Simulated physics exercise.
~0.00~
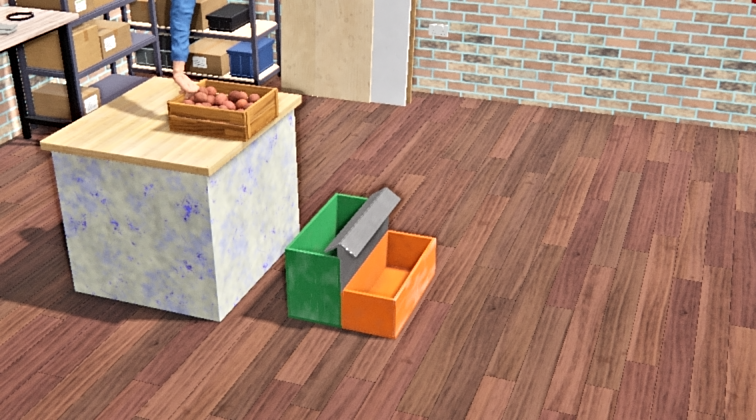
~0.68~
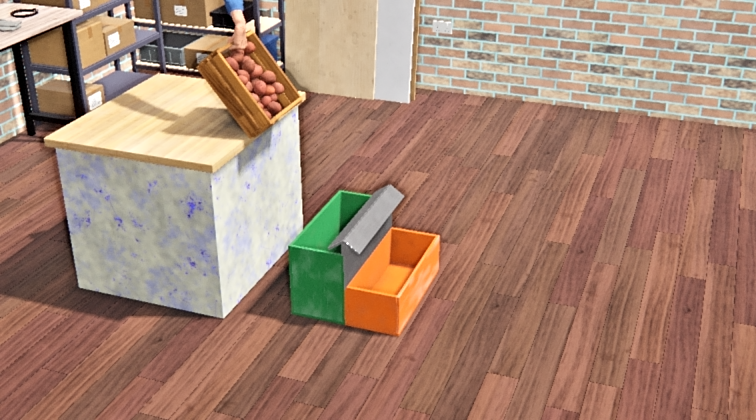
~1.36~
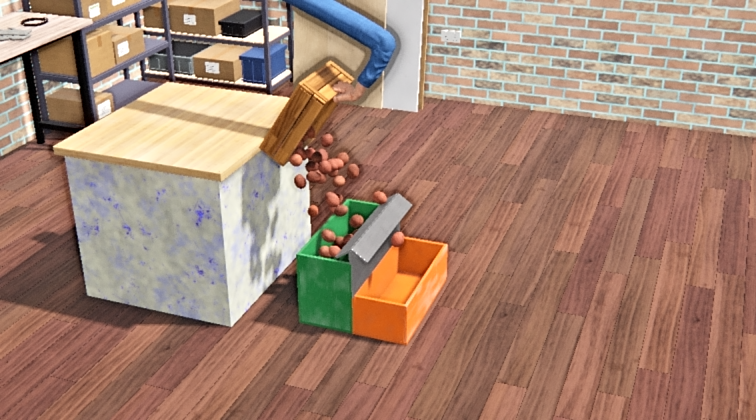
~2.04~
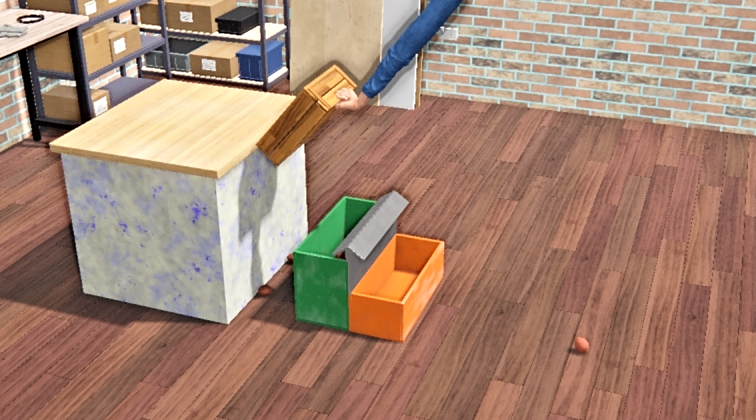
We see a hand tip a wooden box of red potatoes over the edge of a bench, spilling them towards a green tote and an orange box below. Many drop into the green tote, and finally the wooden box hangs steeply tilted while one potato lies on the floor to the right.
